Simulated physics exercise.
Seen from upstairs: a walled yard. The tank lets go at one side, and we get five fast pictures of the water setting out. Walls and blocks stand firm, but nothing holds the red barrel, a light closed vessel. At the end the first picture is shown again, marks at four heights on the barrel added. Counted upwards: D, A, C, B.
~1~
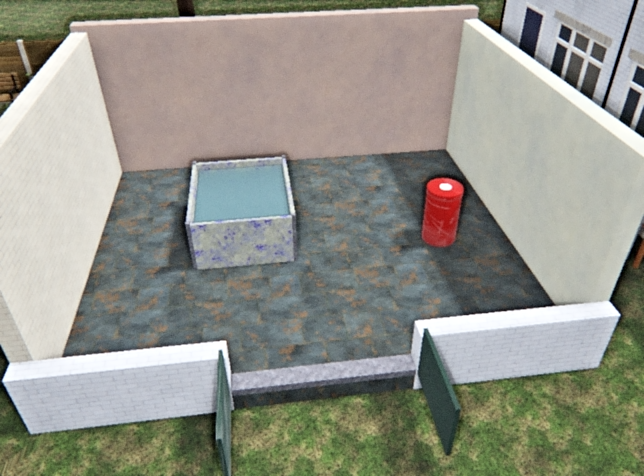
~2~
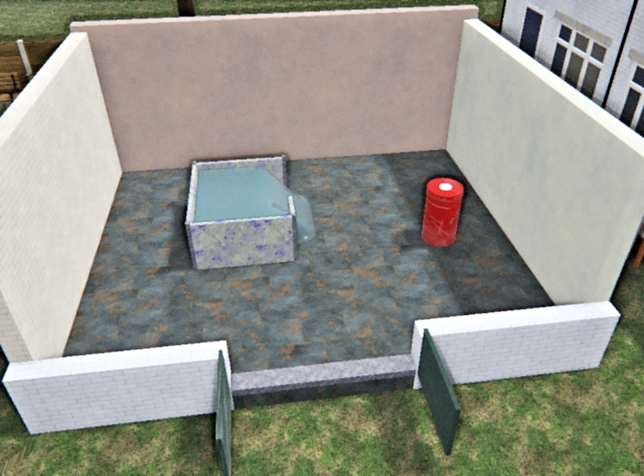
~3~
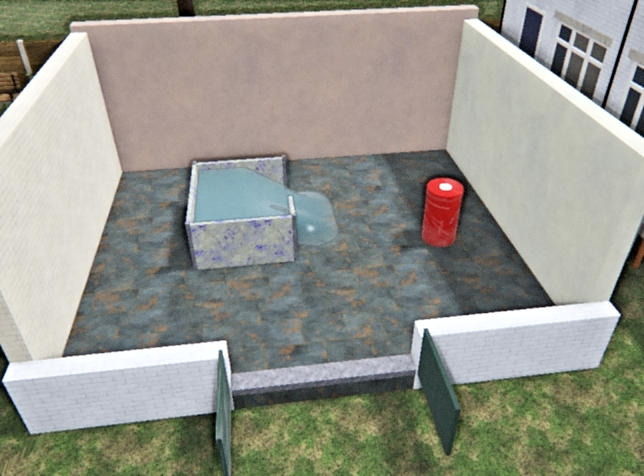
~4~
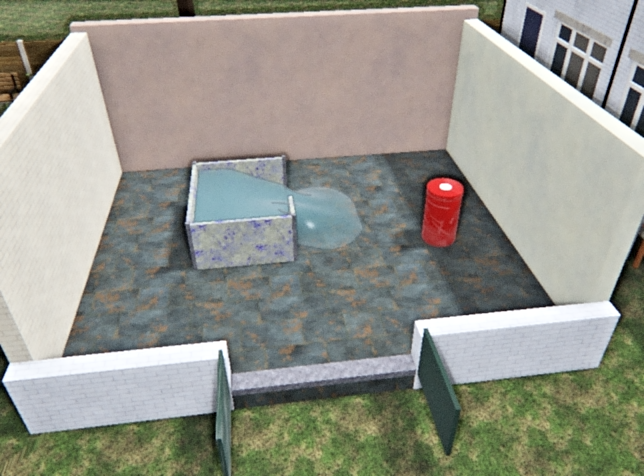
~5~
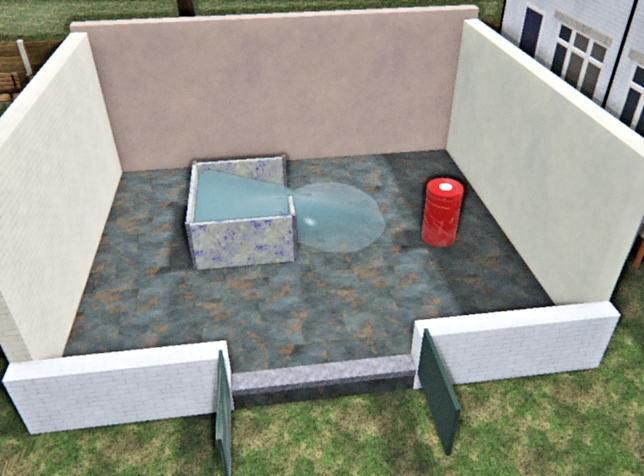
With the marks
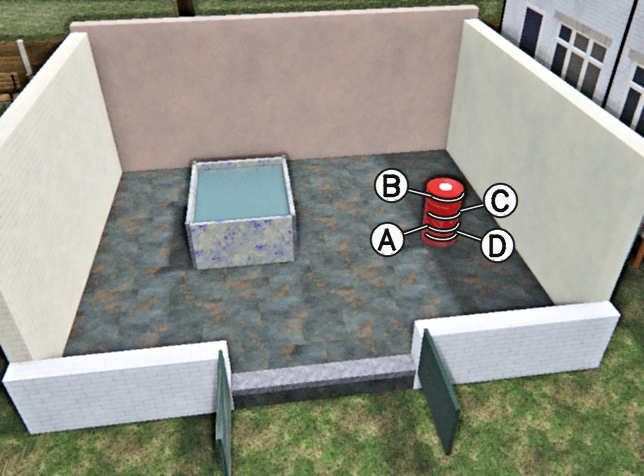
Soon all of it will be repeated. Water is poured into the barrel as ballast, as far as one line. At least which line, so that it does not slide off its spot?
Line A.
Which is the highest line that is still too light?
That is line D.
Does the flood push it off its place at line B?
No, not at all.
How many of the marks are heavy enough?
Three of the four.
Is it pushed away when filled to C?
No, not at all.
On the marked copy, A at (446, 230); B at (451, 200); C at (448, 218); D at (445, 239); from the bottom up D, A, C, B.
For line A, it does not move.
For line B, it does not move.
For line C, it does not move.
For line D, it is pushed about its own width away.
